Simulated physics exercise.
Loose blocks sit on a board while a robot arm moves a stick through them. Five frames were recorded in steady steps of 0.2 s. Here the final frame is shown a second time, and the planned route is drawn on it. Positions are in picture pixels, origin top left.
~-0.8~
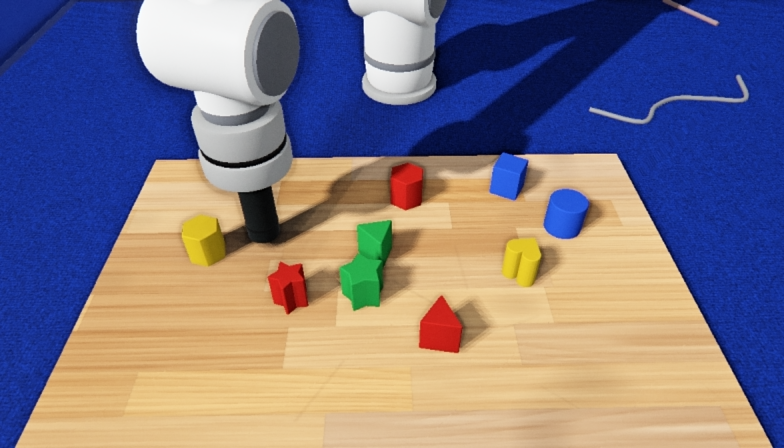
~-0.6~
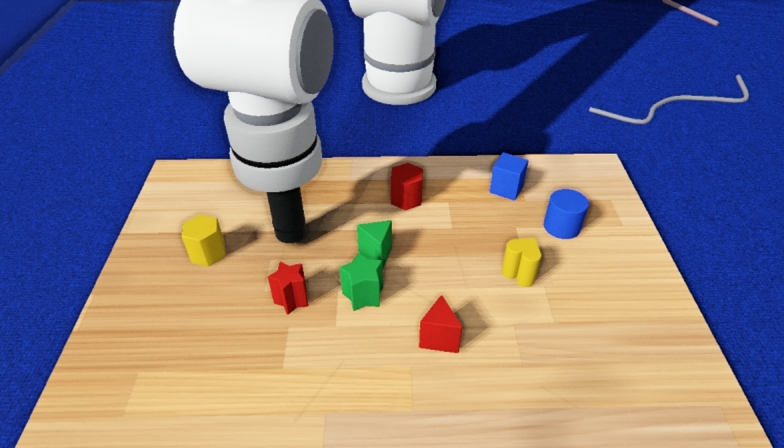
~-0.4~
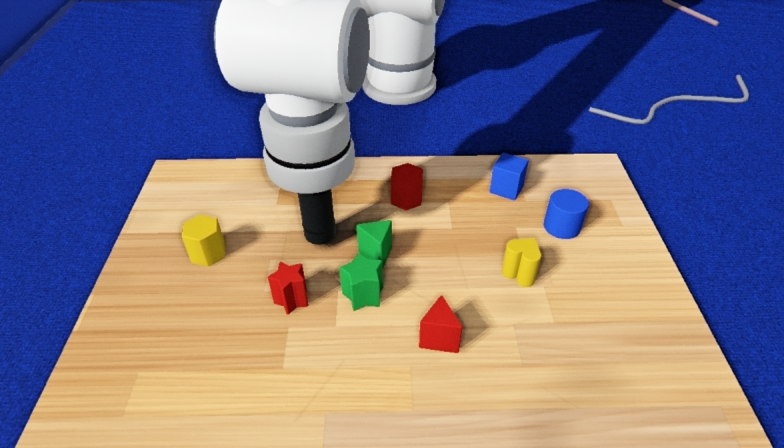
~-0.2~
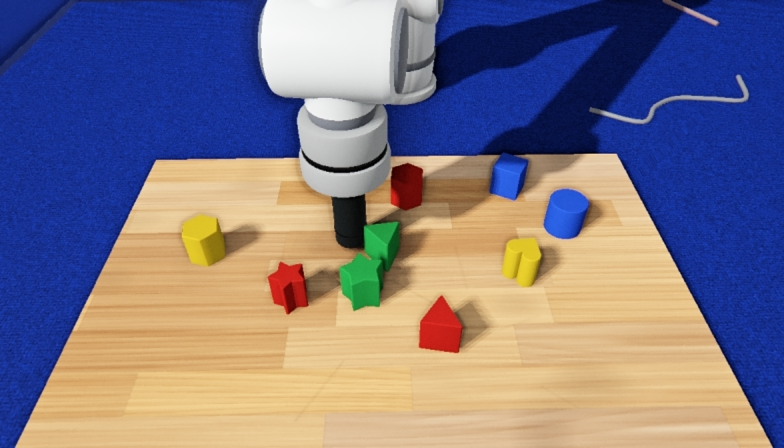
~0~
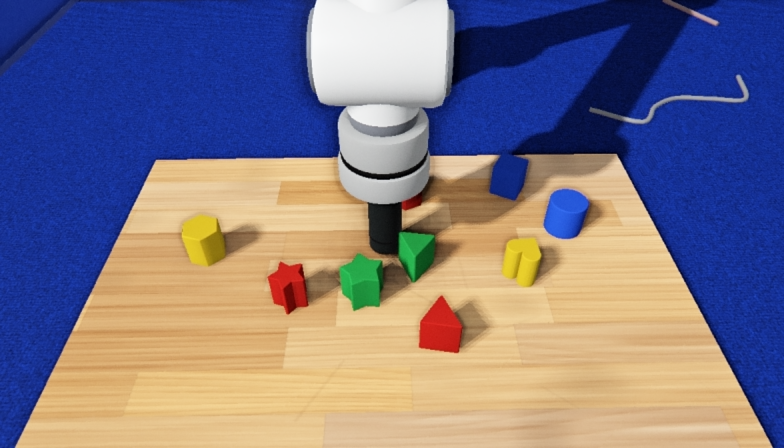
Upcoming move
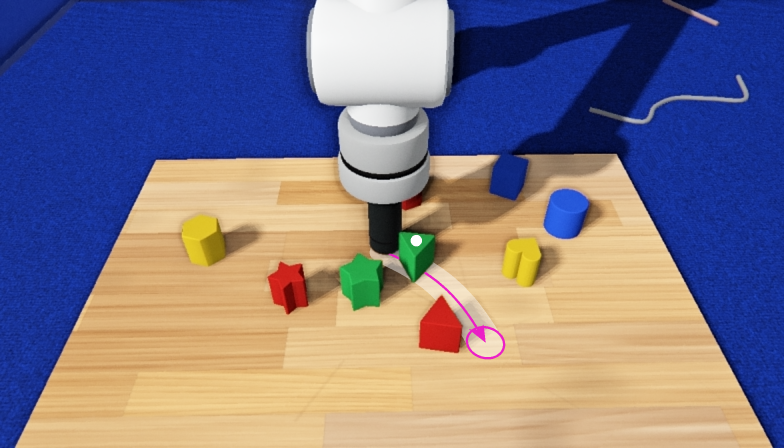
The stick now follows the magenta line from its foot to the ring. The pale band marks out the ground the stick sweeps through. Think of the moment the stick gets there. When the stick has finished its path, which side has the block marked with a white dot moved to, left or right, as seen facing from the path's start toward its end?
My answer: Left.
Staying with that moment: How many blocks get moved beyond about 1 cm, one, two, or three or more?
A single block is moved.
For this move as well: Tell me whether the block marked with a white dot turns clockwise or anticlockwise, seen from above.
Verdict: Counterclockwise.
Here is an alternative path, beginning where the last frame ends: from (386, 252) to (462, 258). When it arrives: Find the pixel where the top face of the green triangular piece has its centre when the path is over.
The answer is (449, 251).
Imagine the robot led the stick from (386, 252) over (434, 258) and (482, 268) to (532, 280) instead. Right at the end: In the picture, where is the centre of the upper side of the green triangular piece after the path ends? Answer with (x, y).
The top centre is at (455, 256).
The drawn path runs from (386, 252) via (425, 273) and (459, 303), ending at (485, 342); the dot is on the green triangular piece.
What follows on the original path. One third of the way, stick at (426, 266); green triangular piece at (461, 264).
Two thirds of the way, stick at (461, 296); green triangular piece at (504, 287), turned 30° anticlockwise.
At the end, stick at (487, 335); green triangular piece at (517, 297), turned 105° anticlockwise; red triangular piece not moved.
